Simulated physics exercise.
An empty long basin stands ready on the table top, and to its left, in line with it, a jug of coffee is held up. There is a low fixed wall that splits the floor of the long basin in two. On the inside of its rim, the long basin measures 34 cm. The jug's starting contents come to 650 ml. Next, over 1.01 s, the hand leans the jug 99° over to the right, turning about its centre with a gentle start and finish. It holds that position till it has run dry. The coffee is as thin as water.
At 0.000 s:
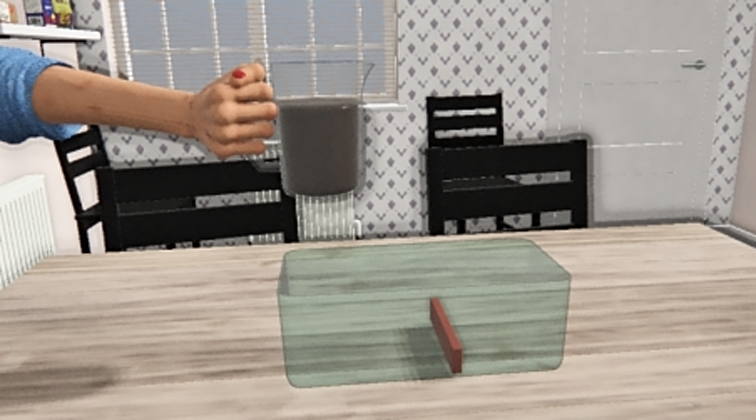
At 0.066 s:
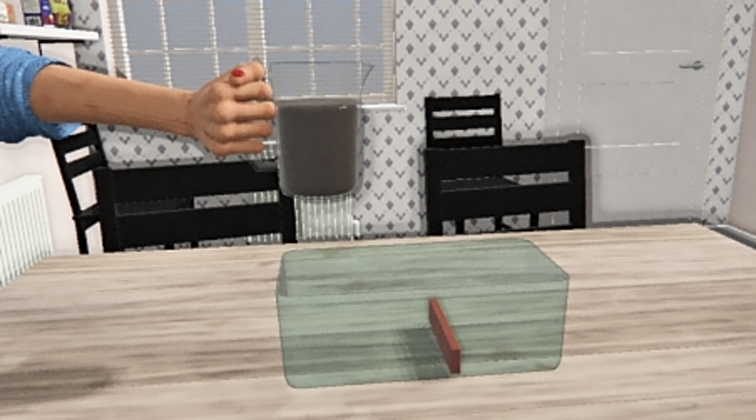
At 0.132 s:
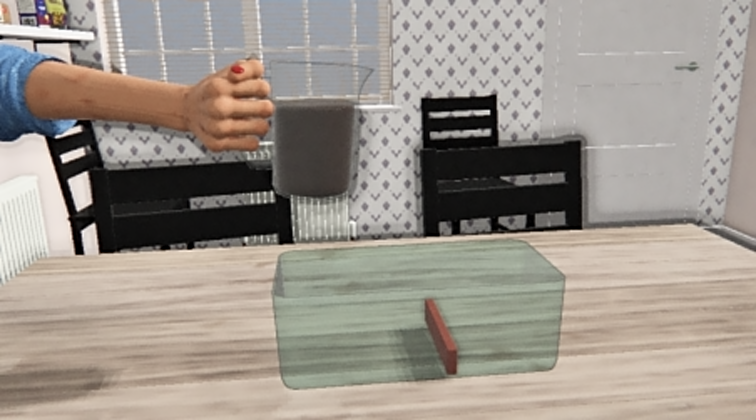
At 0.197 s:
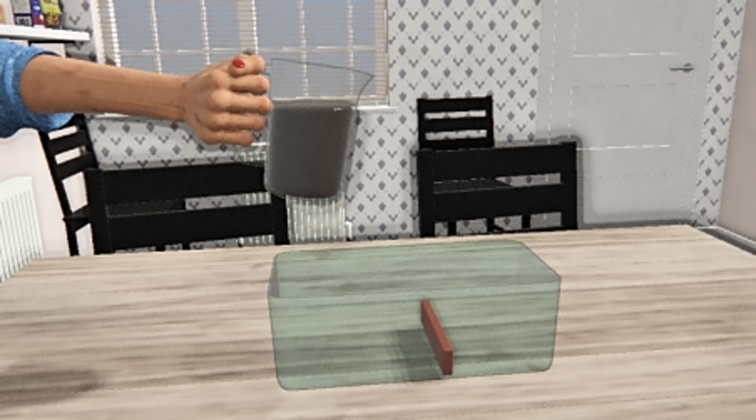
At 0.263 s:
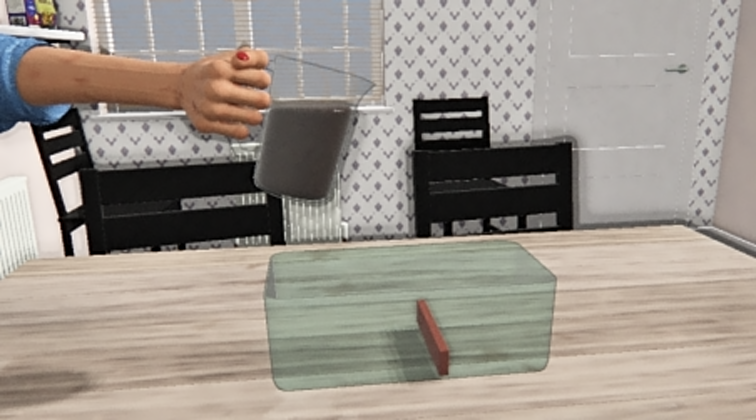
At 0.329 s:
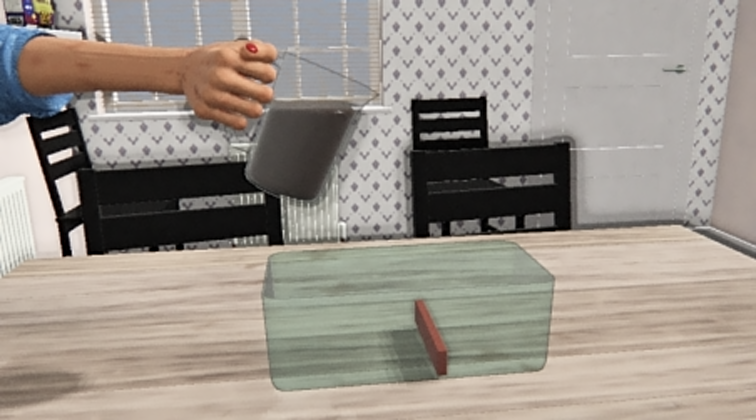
In a dining room, a hand holds a glass jug of dark liquid above a wooden table bearing a clear greenish basin with a small red wall inside, then gradually leans the jug over to the right, its liquid shifting inside.
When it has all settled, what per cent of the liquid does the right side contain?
The right side contains about 83 per cent.
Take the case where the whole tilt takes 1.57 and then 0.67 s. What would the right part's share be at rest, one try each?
Near 85 in a hundred on the first go and near 80 in a hundred on the second.
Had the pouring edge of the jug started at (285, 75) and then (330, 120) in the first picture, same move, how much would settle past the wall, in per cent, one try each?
10 in a hundred, followed by 10 in a hundred.
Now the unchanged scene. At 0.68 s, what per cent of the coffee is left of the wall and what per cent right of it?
I'd say some 0 in a hundred on the left and 0 on the right.
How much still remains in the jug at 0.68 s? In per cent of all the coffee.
Some 90 % of it is still there.
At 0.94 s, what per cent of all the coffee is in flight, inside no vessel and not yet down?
Near 26 percent.
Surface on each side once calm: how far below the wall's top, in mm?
The left comes to roughly 30 mm and the right to roughly 4 mm.
After 0.68 s the tilt is 76° and 89 per cent is still to pour, 0 is left of the wall and 0 right of it.
After 0.94 s the tilt is 98° and 42 per cent is still to pour, 2 is left of the wall and 30 right of it.
After 1.22 s the tilt is 99° and 10 per cent is still to pour, 6 is left of the wall and 75 right of it.
After 1.51 s the tilt is 99° and 1 per cent is still to pour, 11 is left of the wall and 85 right of it.
In the end 15 per cent lies left of the wall, 83 right of it and 2 outside.
